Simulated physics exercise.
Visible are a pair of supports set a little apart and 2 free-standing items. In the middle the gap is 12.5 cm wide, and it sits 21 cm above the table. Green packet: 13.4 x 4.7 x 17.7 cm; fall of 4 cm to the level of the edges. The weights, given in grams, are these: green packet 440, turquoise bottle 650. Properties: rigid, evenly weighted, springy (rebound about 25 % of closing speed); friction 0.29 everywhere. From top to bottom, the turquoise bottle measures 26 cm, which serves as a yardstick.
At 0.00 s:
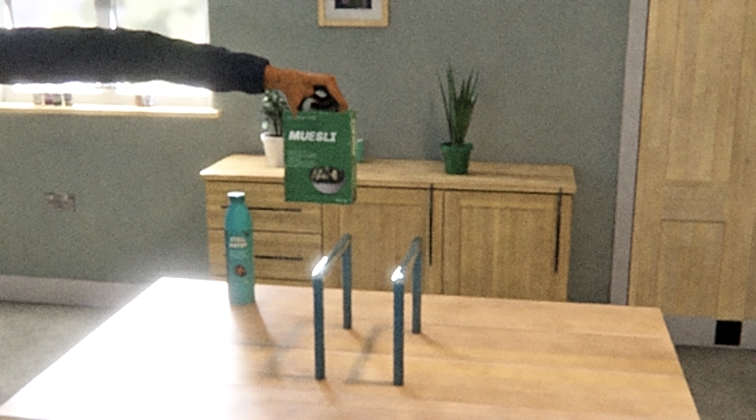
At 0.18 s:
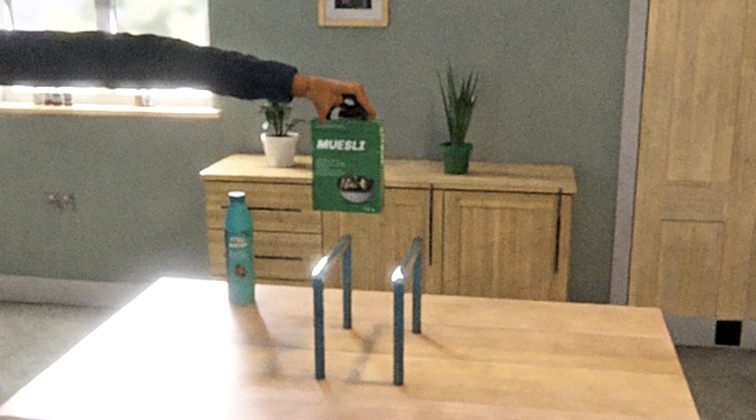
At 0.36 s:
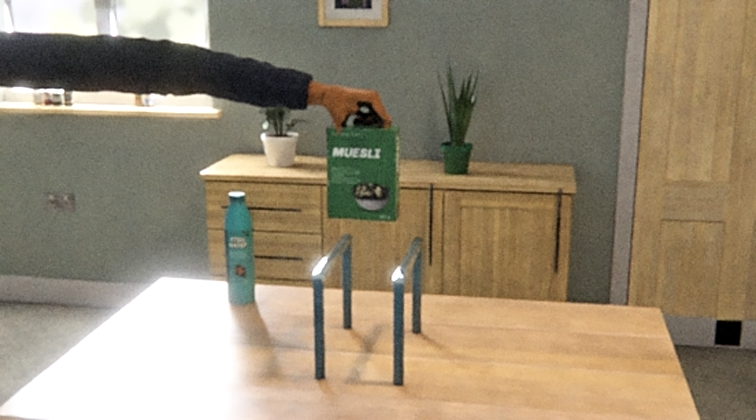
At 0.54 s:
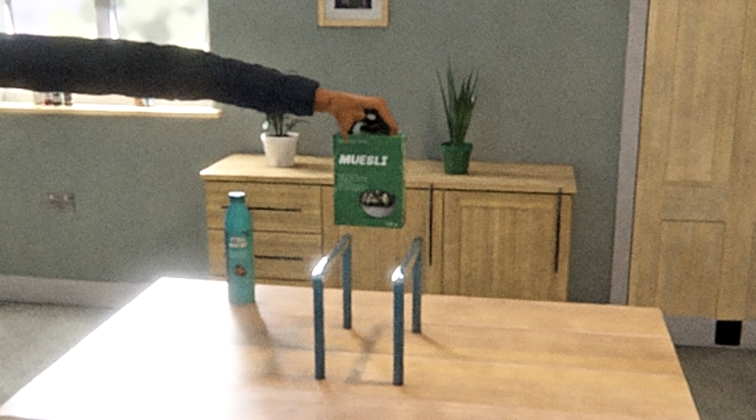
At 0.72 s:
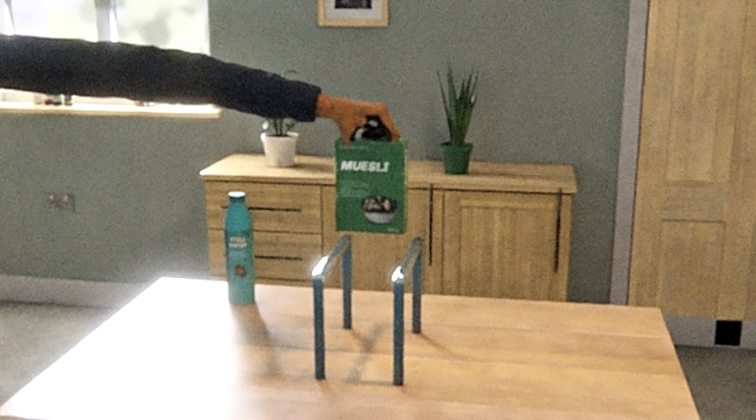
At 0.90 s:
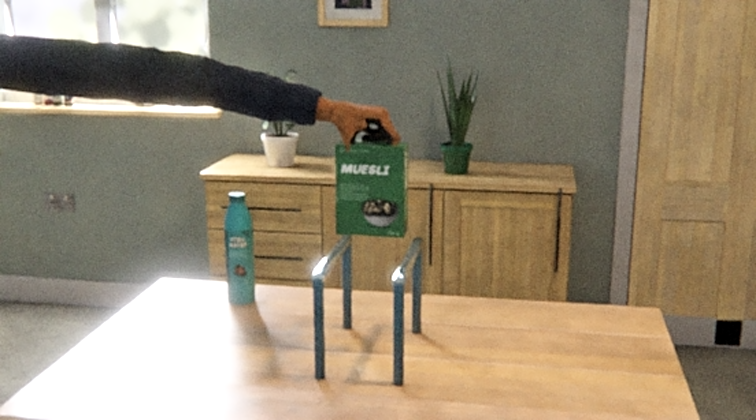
Hand carrying a green muesli packet rightward and slightly down, then holding it above two blue supports beside a turquoise bottle.
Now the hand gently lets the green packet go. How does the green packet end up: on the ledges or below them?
It is left up high.
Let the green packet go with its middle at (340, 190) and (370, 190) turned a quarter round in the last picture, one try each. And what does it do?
First case, it does not get through; second case, it passes through.
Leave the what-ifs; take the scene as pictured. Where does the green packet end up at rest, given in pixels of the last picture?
Look near (364, 233) in the last picture.
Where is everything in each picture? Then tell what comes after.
In the first picture, 12 cm still to go; green packet (320, 156); turquoise bottle (239, 248).
In the second picture, 6 cm still to go; green packet (348, 165); turquoise bottle (239, 248).
In the third picture, 3 cm still to go; green packet (364, 173); turquoise bottle (239, 248).
In the fourth picture, 2 cm still to go; green packet (370, 179); turquoise bottle (239, 248).
In the fifth picture, 1 cm still to go; green packet (372, 186); turquoise bottle (239, 248).
In the sixth picture, held still over the gap; green packet (372, 189); turquoise bottle (239, 248).
By 1.10 s, green packet 4 cm from its spot near (370, 211).
By 1.20 s, green packet tilted 31° near (359, 225).
By 1.40 s, green packet tilted 59° near (364, 233).
When it is over (2.0 s), lying over on the stand or table, green packet; turquoise bottle within 4 cm of the start. End places, in pixels of the last picture, green packet near (364, 233). The packet is caught.
